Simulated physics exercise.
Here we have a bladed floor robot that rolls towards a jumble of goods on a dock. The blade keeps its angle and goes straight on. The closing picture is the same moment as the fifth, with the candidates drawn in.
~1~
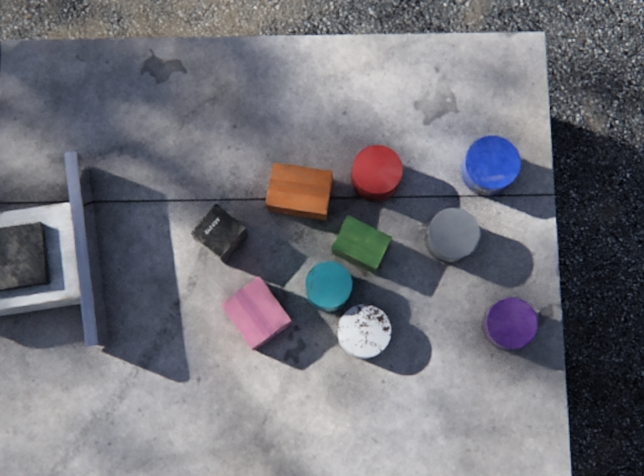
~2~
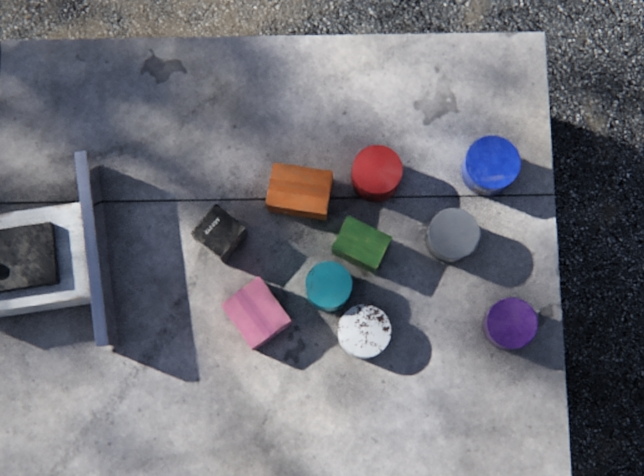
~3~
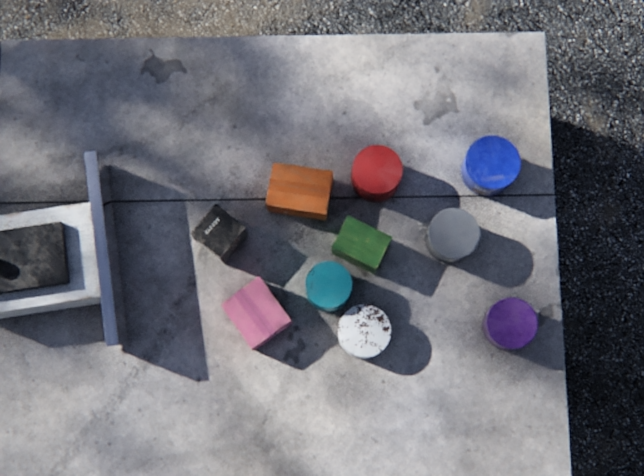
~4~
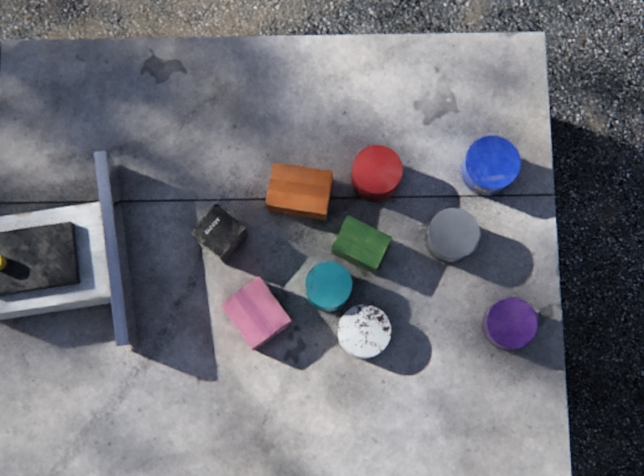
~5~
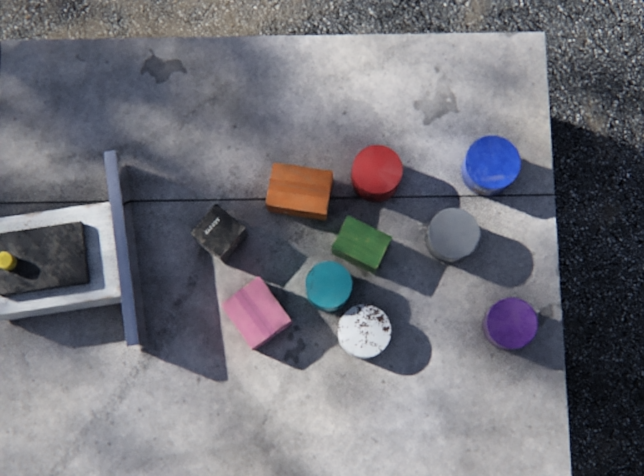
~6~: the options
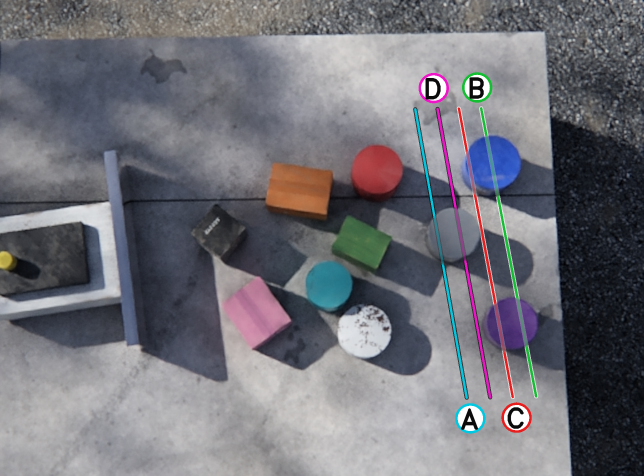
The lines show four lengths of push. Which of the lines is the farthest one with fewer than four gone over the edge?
The farthest such stop is D.
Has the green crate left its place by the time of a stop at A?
By then, yes.
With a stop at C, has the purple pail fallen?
Yes.
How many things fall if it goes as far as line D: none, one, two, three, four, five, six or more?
By then, three.
On the marked copy, A at (440, 250); B at (508, 248); C at (485, 249); D at (463, 249).
Following D. Soon after the start, robot (173, 255); pink box (293, 322); black box (276, 229).
Later, robot (296, 253); blue pail (497, 166); grey pail (485, 233).
In the end, robot (393, 252); grey pail over the edge; blue pail over the edge; three fallen.
As for the rest, A is within the limit but short; B drops six; C drops five.
